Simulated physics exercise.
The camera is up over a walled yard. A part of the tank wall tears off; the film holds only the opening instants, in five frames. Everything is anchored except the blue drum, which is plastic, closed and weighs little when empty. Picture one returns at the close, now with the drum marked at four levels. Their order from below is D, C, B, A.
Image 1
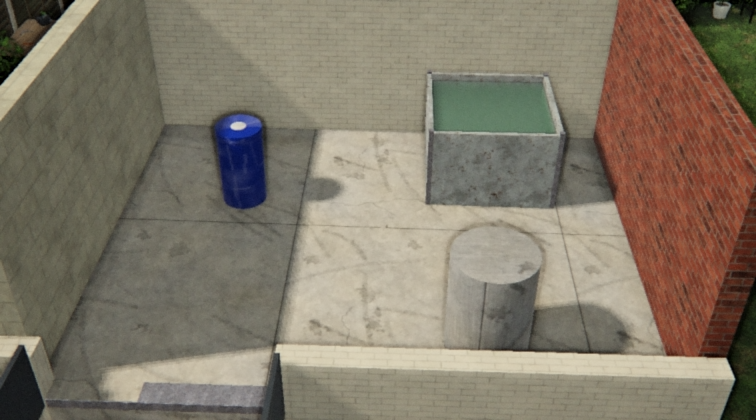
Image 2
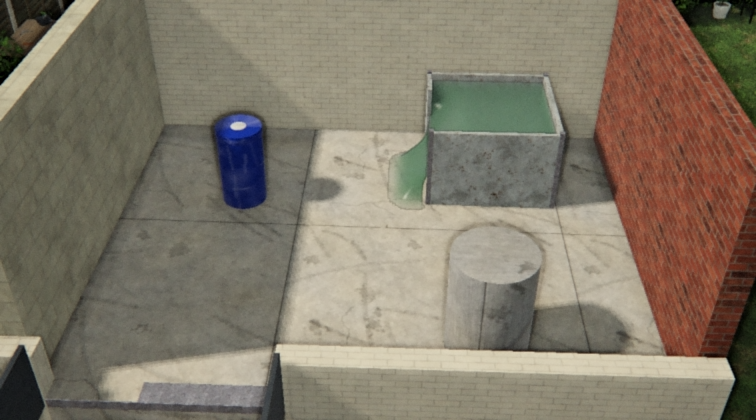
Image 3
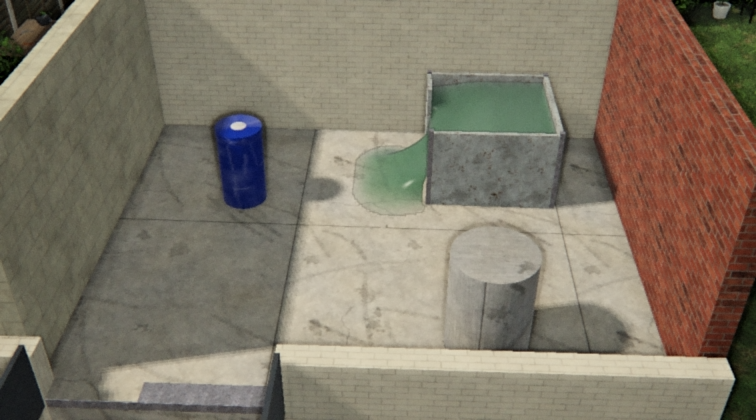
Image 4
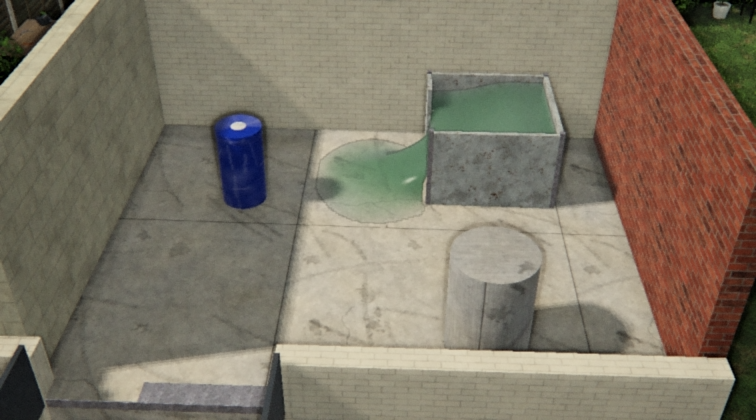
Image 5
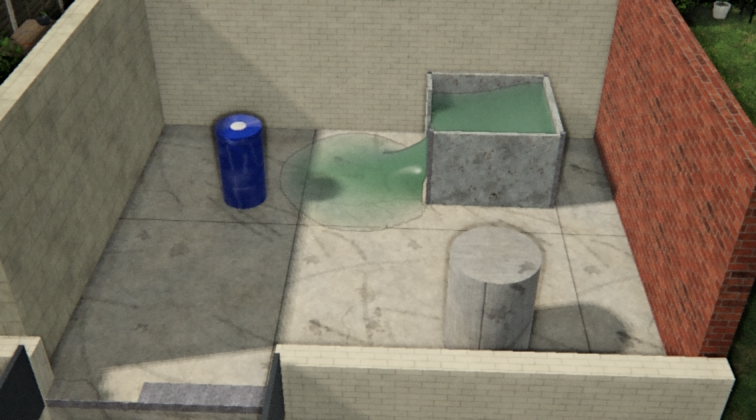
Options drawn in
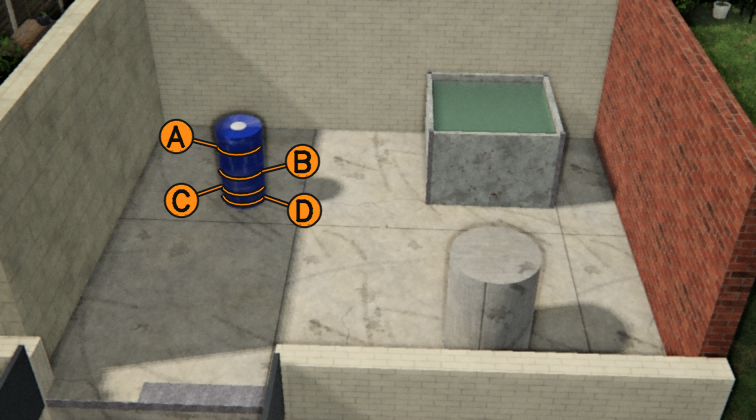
In a walled yard seen from above, a blue drum stands on the left, a grey cylinder at the front and a full square tank of green water behind. Water pours from the tank's left side onto the paving, then spreads leftward in a widening, rounded sheet, nearing the drum.
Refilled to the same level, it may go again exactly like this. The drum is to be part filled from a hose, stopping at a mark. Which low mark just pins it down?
The answer is mark A.
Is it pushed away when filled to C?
Yes, that goes wrong.
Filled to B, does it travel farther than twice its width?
No.
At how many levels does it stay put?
One.
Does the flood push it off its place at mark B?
Yes, that goes wrong.
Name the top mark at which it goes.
That would be B.
In orange, A at (235, 154); B at (238, 179); C at (240, 195); D at (241, 204); from the bottom up D, C, B, A.
With A, it does not move.
With B, it is pushed about half its own width away.
With C, it is pushed about 3 times its own width away.
With D, it is washed out through the gate.
